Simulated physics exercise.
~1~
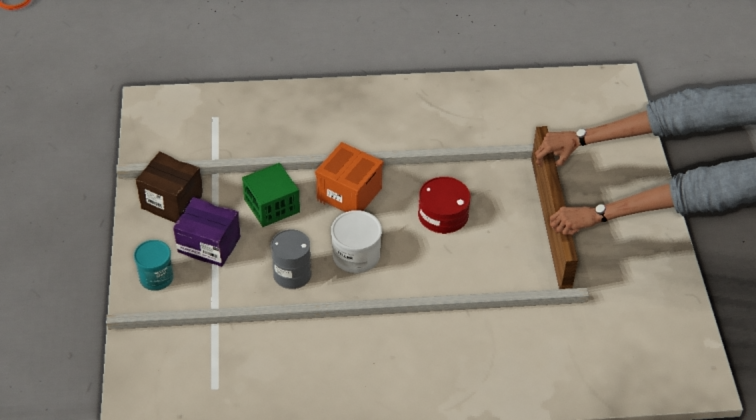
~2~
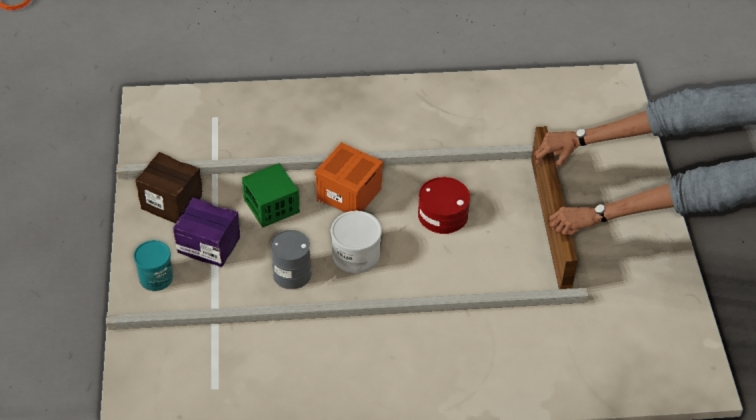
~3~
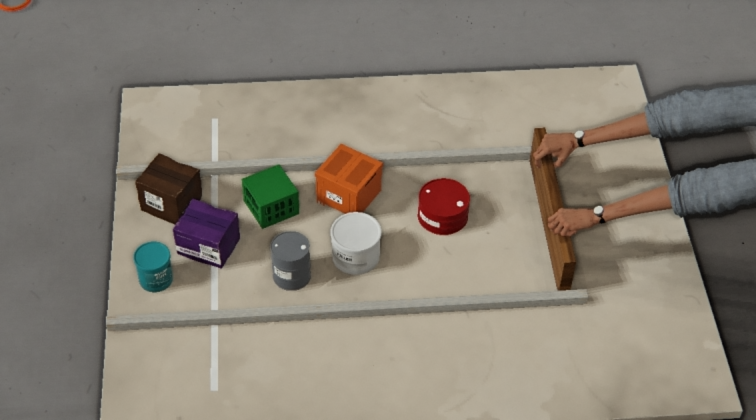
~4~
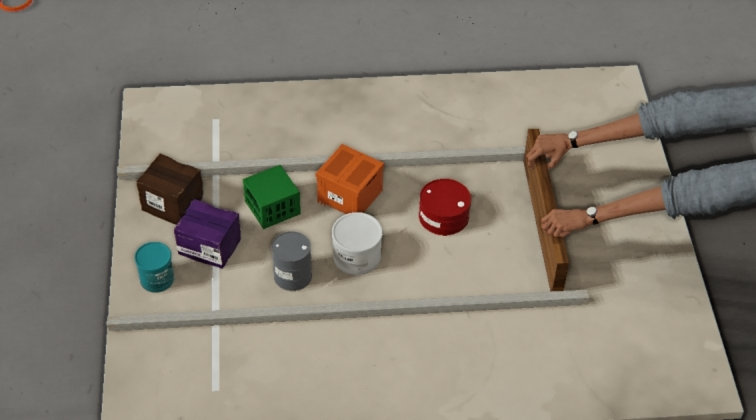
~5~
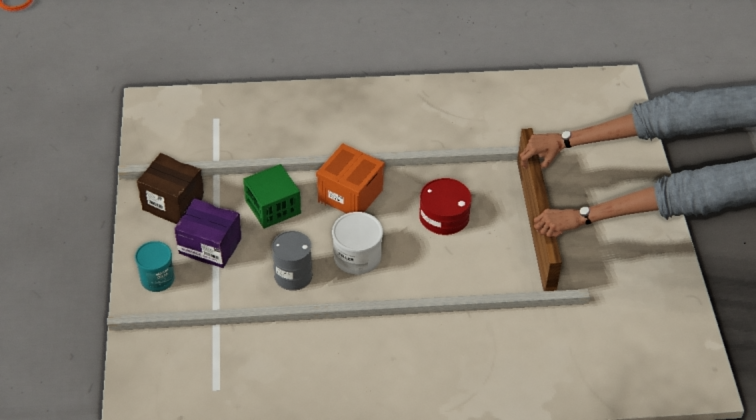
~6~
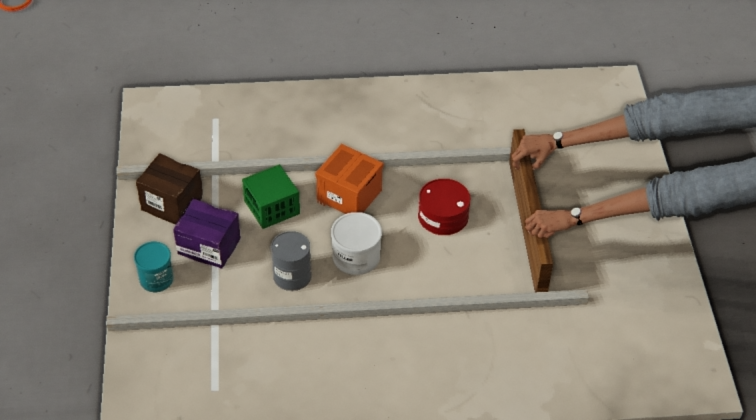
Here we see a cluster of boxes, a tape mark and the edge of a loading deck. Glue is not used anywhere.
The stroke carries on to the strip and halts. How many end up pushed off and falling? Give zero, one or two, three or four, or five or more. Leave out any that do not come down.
One or two fall.
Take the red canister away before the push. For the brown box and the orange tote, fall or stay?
The brown box? It winds up down. The orange tote? It stays where it is.
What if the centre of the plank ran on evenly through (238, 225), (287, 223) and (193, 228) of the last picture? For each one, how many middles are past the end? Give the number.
Per position: 0 / 0 / 1.
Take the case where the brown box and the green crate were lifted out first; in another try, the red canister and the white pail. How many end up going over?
The first count is 0 and the second is 1.
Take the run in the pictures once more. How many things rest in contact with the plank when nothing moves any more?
Result: 3 in all.
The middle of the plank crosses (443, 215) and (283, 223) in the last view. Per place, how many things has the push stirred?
At the first spot 1, then 7.
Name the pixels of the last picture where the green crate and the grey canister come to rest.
Result: One at about (145, 199), the other at about (165, 290).
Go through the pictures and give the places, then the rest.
In the first frame, turquoise pail (154, 266); brown box (170, 188); purple parcel (208, 232); plank (553, 207); tape (215, 241).
In the second frame, brown box (170, 189); white pail (356, 243).
In the third frame, purple parcel (207, 234); grey canister (291, 261).
In the fourth frame, turquoise pail (155, 268); plank (545, 210).
In the fifth frame, brown box (171, 190); green crate (272, 196).
In the sixth frame, turquoise pail (154, 267); brown box (170, 190); purple parcel (208, 234); plank (530, 210); tape (215, 243).
Soon after, none off yet; turquoise pail at rest near (154, 267); brown box at rest near (170, 190); purple parcel at rest near (208, 234).
In the end, the number that fall off is one or two; gone, brown box.
